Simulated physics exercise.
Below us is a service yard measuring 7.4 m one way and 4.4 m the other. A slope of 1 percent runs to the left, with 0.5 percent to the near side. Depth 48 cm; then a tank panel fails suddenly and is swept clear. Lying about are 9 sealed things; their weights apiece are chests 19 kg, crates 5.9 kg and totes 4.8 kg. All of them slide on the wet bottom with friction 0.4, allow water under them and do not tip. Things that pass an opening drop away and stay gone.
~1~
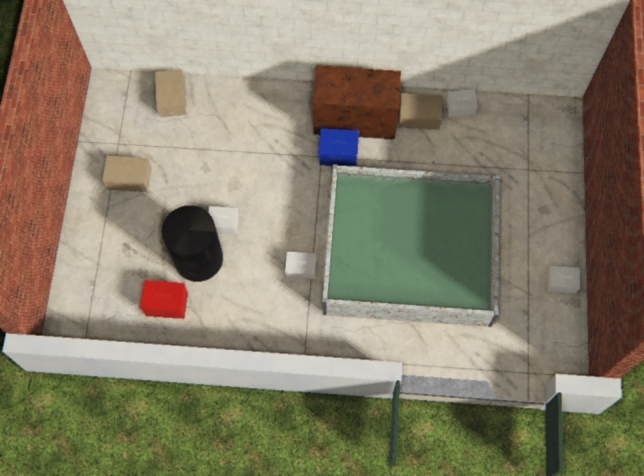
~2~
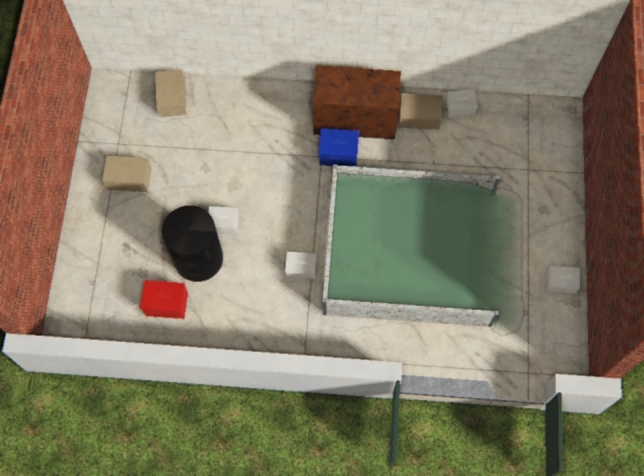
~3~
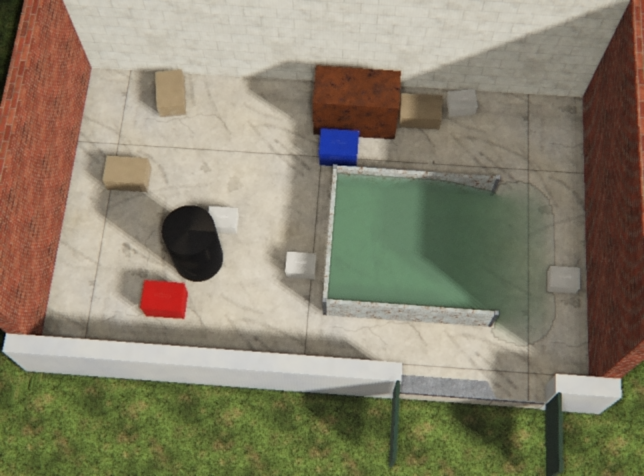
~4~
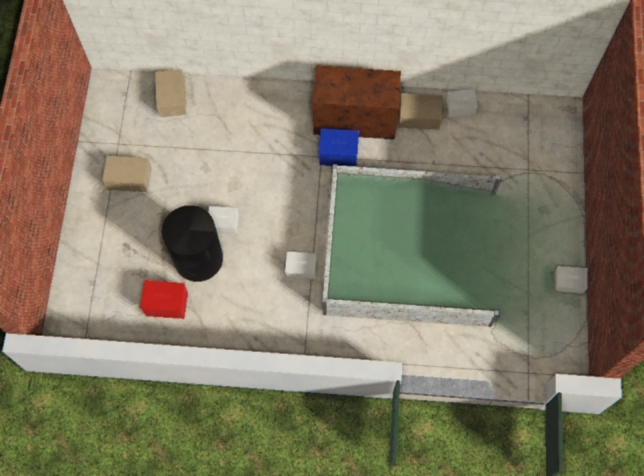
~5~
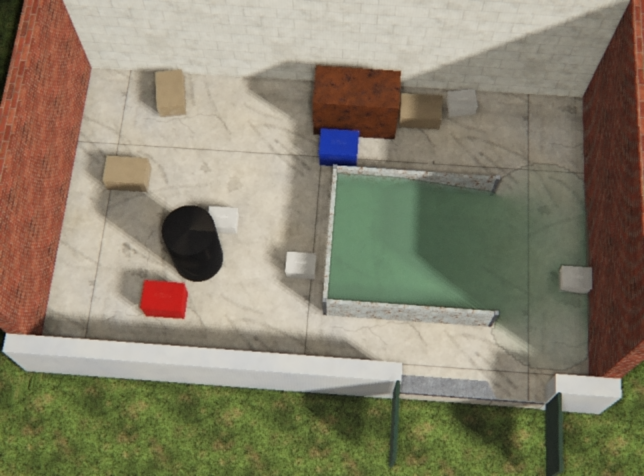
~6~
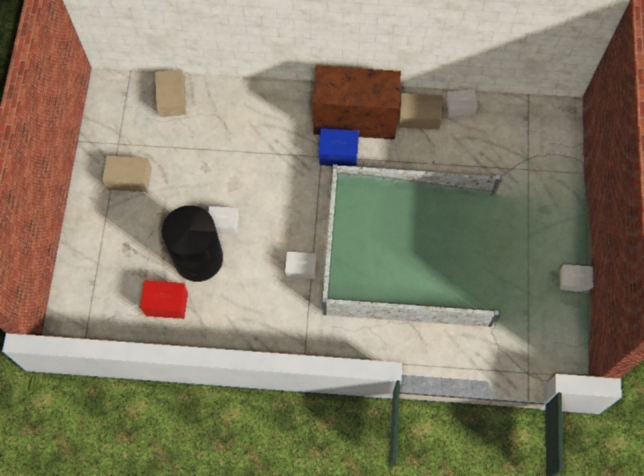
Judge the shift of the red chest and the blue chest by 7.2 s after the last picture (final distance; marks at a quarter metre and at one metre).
In order: The red chest remains nearly in place; the blue chest drifts a bit.
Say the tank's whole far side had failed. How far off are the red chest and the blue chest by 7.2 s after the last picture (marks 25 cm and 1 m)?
With that failure, the red chest keeps its spot, and the blue chest covers a big distance.
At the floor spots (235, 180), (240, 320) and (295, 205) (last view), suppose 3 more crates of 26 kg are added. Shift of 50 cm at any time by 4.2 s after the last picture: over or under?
Well, in that order it's lower, lower and lower.
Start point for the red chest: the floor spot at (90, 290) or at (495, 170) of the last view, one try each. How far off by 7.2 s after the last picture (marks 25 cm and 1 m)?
First it remains in place, then it is swept away.
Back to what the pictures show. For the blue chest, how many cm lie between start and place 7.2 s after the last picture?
80 cm.
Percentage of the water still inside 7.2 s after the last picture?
I'd say some 78 percent hasn't gone yet.
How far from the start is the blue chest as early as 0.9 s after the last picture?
Displacement by then near 0 cm.
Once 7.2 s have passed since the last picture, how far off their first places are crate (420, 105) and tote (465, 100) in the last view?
The first ends 80 cm from its start, the second 80 cm.
Then, 0.9 s after the last picture the red chest is near (163, 295), 0.0 m from its start, aground; the blue chest is near (339, 142), 0.0 m from its start, aground; 0 of 9 are out; 1 afloat.
Then, 2.8 s after the last picture the red chest is near (163, 295), 0.0 m from its start, aground; the blue chest is near (339, 142), 0.0 m from its start, aground; 0 of 9 are out; 3 afloat.
Then, 4.8 s after the last picture the red chest is near (163, 295), 0.0 m from its start, aground; the blue chest is near (333, 138), 0.1 m from its start, aground; 0 of 9 are out; 2 afloat.
Then, 7.2 s after the last picture the red chest is near (163, 295), 0.0 m from its start, aground; the blue chest is near (286, 143), 0.8 m from its start, aground; 0 of 9 are out; 4 afloat.
